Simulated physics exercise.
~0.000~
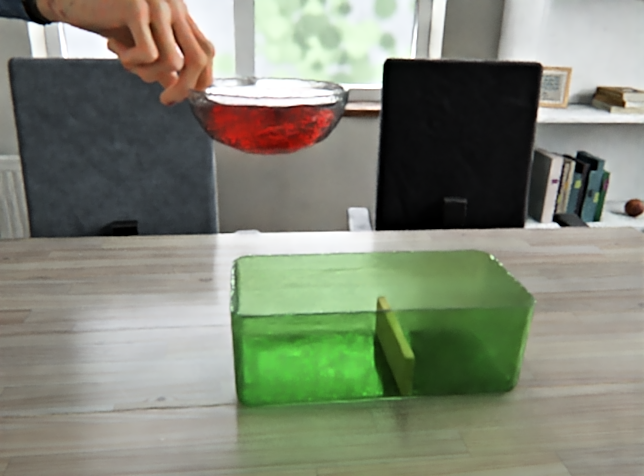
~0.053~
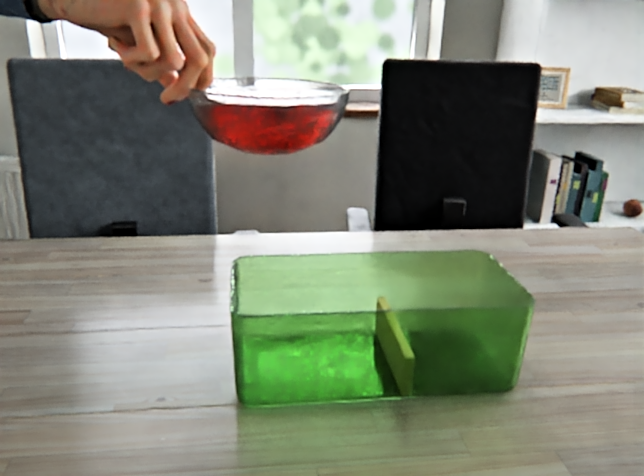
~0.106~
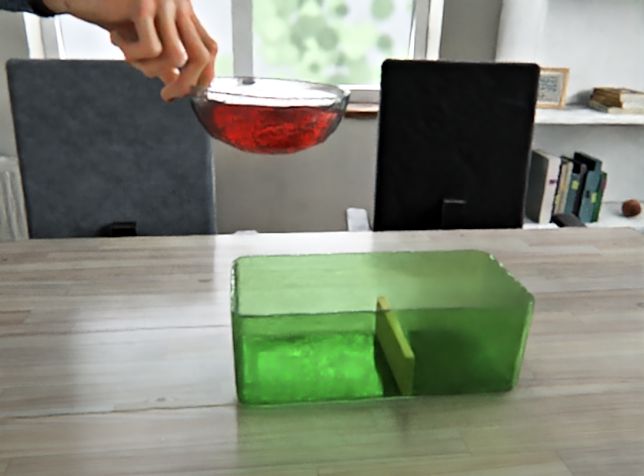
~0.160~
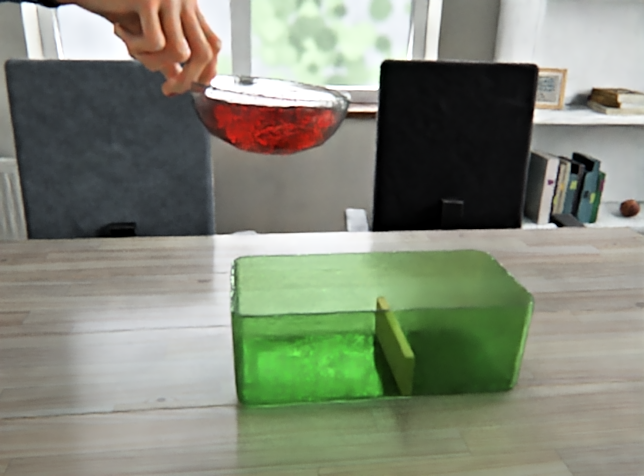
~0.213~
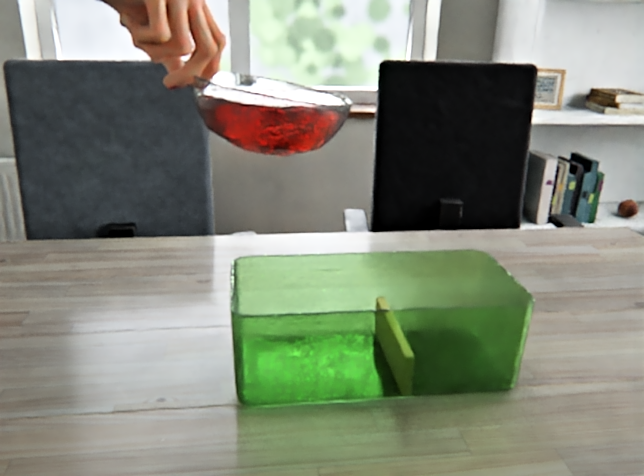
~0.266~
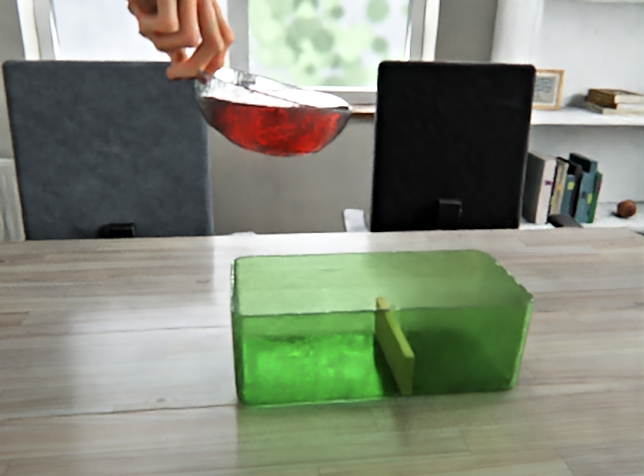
A hand at the upper left holds a clear glass bowl of red liquid above a pale wooden table, seen from the front and slightly above in a room with a bright window. On the table sits a long translucent green basin with a yellow-green divider inside, while two dark chairs and a white bookshelf stand behind. The hand gradually tilts the bowl, lowering its right rim, as the view stays nearly still.
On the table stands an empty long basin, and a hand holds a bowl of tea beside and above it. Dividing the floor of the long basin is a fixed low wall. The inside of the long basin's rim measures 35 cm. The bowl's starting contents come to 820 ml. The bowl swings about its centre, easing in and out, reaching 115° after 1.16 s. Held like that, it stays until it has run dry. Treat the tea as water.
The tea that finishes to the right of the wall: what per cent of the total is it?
It is about 54 per cent of the total.
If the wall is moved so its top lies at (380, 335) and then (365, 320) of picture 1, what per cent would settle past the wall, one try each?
The first try gives 65 percent and the second 80 percent.
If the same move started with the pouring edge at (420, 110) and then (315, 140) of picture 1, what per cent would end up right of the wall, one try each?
First 90, then 5 per cent.
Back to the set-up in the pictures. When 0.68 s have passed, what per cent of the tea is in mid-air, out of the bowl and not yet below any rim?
It comes to roughly 48 per cent.
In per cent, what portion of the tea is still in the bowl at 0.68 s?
Roughly 22 %.
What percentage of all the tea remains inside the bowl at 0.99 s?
Around 0 percent of it.
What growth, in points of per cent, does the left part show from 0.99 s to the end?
I'd put it at some 2 percent.
By 0.68 s the tilt is 73° and 21 per cent is still to pour, 7 is left of the wall and 24 right of it.
By 0.99 s the tilt is 109° and 0 per cent is still to pour, 43 is left of the wall and 54 right of it.
By 1.31 s the tilt is 115° and 0 per cent is still to pour, 45 is left of the wall and 54 right of it.
By 1.66 s the tilt is 115° and 0 per cent is still to pour, 45 is left of the wall and 54 right of it.
At rest 45 per cent lies left of the wall, 54 right of it and 1 outside.
